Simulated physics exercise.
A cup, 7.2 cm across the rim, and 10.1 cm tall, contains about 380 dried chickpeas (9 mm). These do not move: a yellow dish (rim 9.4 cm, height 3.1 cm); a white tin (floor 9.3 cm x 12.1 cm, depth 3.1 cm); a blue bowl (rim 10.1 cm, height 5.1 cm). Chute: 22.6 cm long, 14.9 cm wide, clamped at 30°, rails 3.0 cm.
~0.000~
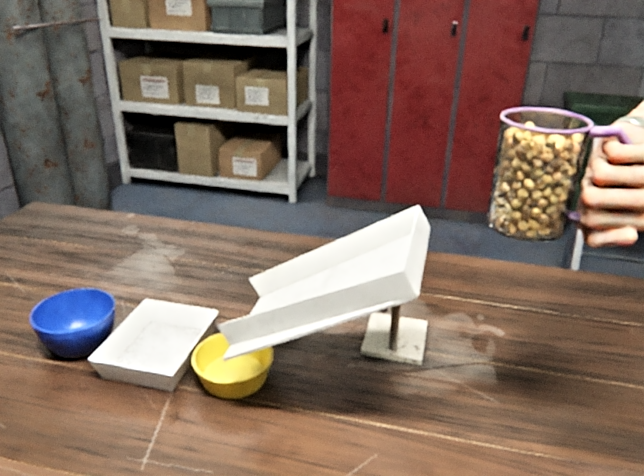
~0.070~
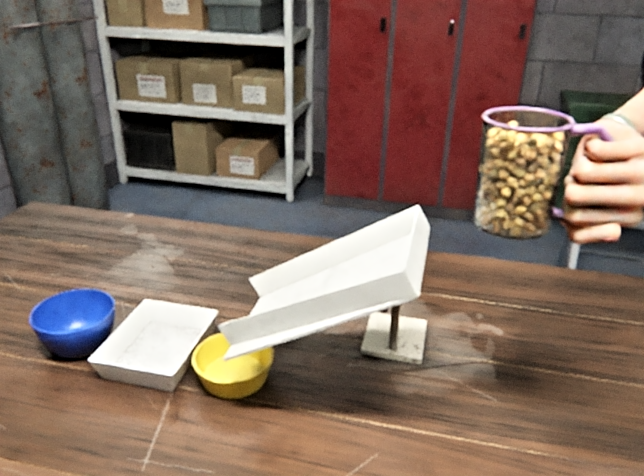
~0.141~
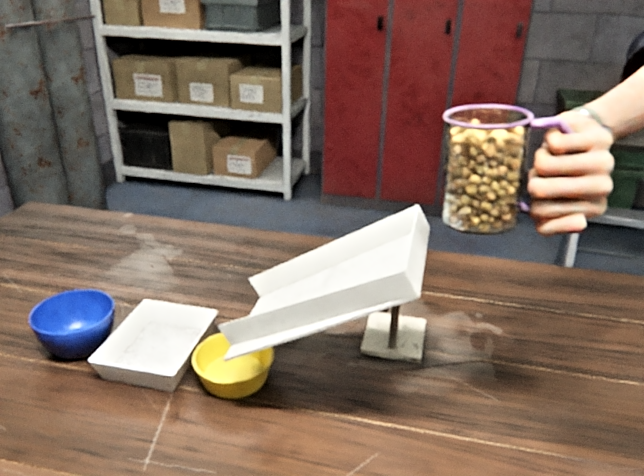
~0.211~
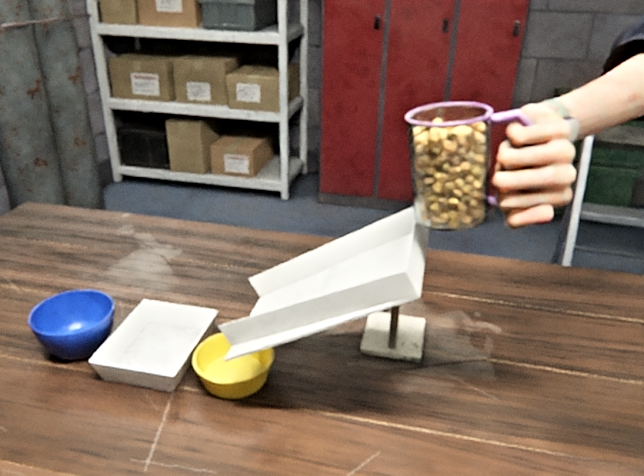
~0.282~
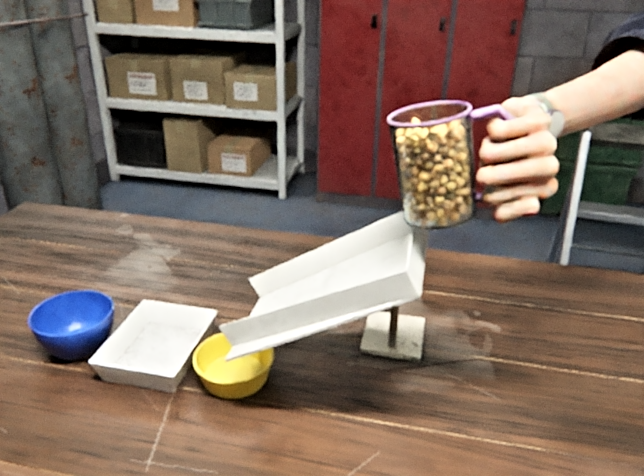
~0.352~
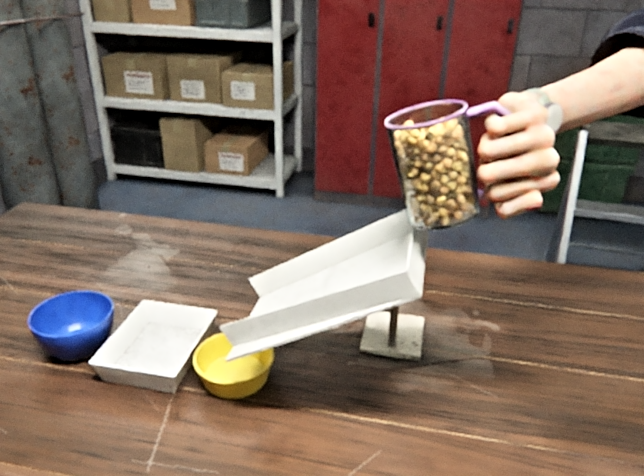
The video shows a hand carrying a clear, purple-rimmed cup of chickpeas leftward to the raised end of a white sloping chute, then tilting it slightly left, while a yellow dish, white tin and blue bowl stay still.
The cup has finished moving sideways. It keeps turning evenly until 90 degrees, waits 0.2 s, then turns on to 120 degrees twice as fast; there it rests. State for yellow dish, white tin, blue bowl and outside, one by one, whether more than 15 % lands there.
Yellow dish: It does; white tin: It does; blue bowl: It does not; outside: It does.
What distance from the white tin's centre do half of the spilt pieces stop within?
I'd put it at close to 10 cm from the middle.
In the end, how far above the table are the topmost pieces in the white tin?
Close to 2.0 centimetres.
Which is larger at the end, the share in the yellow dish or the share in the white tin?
When it all settles, the bigger part is in the yellow dish.
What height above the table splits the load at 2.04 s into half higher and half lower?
30 centimetres, roughly.
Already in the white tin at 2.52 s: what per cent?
Some 5 in a hundred at that moment.
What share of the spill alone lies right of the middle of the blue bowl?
I'd put it near 100 per cent of the spill.
Then, at 1.00 s, tilt 51 degrees; cup 100 %; middle of all pieces near (438, 169).
After 1.54 s, tilt 81 degrees; cup 100 %; middle of all pieces near (436, 170).
After 2.04 s, tilt 92 degrees; cup 85 %, yellow dish 5 %, slope 5 %; middle of all pieces near (411, 195).
After 2.52 s, tilt 120 degrees; cup 30 %, yellow dish 10 %, slope 50 %, white tin 5 %, outside 5 %; middle of all pieces near (334, 265).
By 3.9 s all is still; cup 0 %, yellow dish 40 %, slope 0 %, white tin 25 %, blue bowl 0 %, outside 35 %.
